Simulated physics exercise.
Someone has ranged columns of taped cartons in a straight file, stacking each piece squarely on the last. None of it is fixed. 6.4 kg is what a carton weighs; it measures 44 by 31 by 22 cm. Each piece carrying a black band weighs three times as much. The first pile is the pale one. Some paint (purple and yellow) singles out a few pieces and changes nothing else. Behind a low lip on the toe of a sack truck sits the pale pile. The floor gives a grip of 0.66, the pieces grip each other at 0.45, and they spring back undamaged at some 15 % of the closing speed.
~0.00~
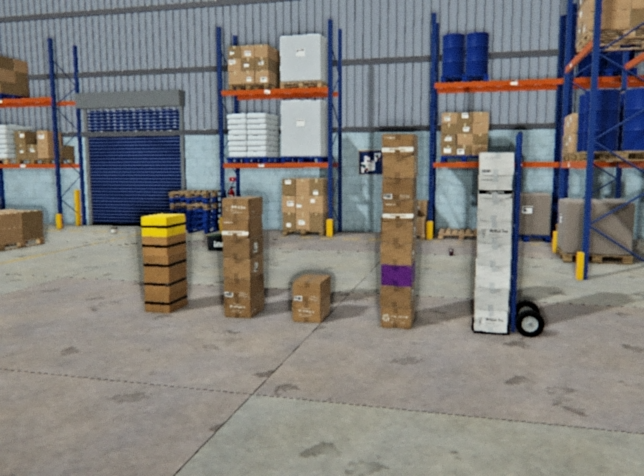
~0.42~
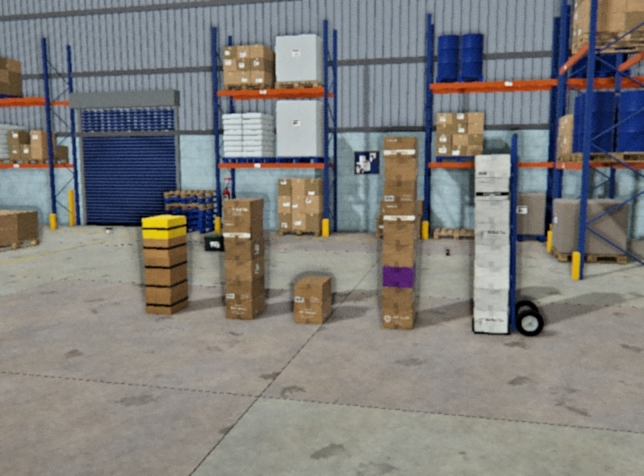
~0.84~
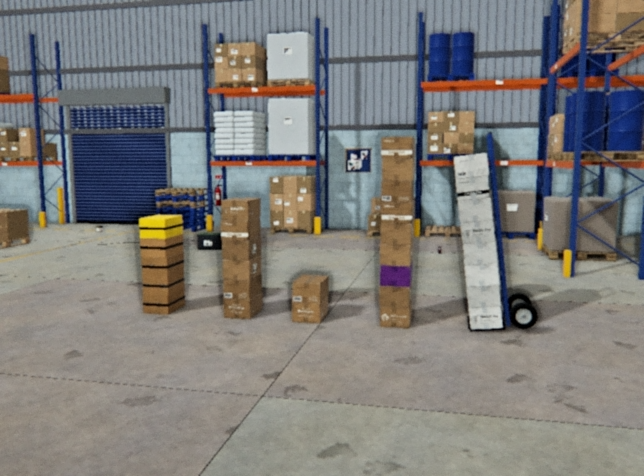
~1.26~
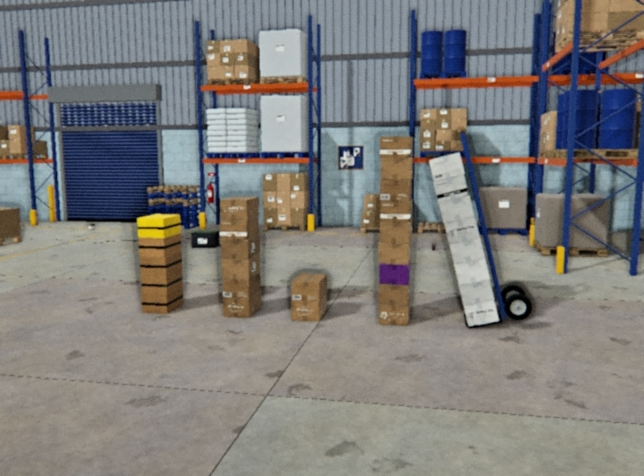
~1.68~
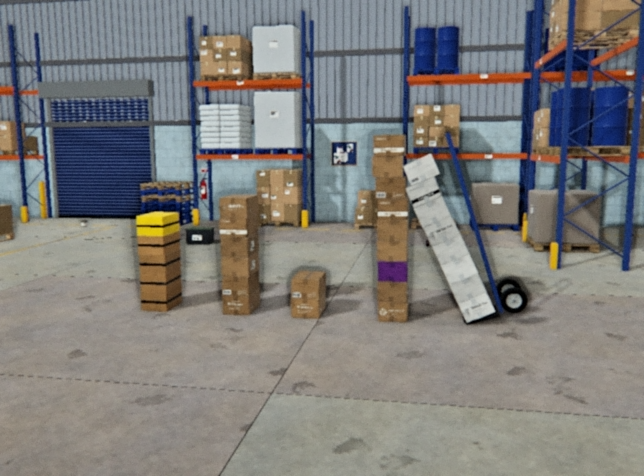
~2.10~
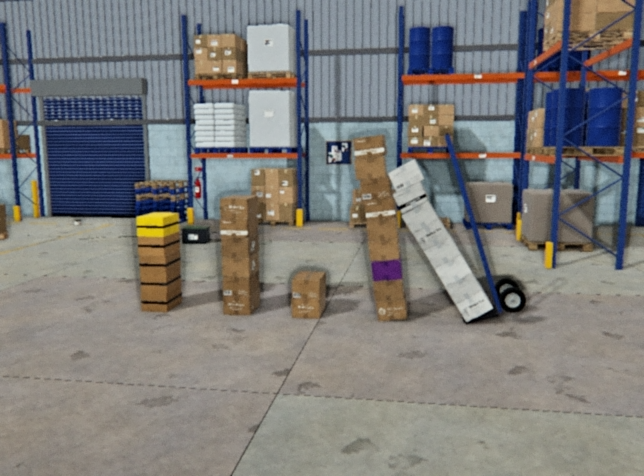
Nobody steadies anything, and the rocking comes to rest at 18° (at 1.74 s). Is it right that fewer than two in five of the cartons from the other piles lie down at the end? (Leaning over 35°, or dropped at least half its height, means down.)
North of forty percent.
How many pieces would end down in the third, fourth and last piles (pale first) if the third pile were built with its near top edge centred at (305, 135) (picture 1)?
In that case third 9, fourth 6, last 5.
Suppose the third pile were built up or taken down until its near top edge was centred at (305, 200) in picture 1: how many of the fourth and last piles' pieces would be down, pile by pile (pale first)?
Result: Fourth pile 6, last pile 5.
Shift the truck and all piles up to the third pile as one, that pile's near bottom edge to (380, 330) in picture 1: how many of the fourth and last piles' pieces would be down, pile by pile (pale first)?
Down per pile: Fourth 5; last 0.
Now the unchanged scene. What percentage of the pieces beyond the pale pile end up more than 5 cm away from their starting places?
That comes to 90 in a hundred.
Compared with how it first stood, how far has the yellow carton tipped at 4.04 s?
About 10°.
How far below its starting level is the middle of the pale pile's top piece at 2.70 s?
Roughly 50 cm lower.
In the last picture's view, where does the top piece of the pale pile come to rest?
(240, 256).
By 2.70 s, 8 of the pale pile down; 4 of the 22 other cartons down; purple carton tilted 33°.
By 4.04 s, 8 of the pale pile down; 15 of the 22 other cartons down; purple carton tilted 47°, 27 cm lower; yellow carton tilted 8°.
When it is over (6.5 s), 8 of the pale pile down; 19 of the 22 other cartons down; yellow carton upside down; purple carton tilted 47°, 27 cm lower. That is 86 per cent. In pixels of the last frame, middles, yellow carton near (38, 292), purple carton near (336, 289).
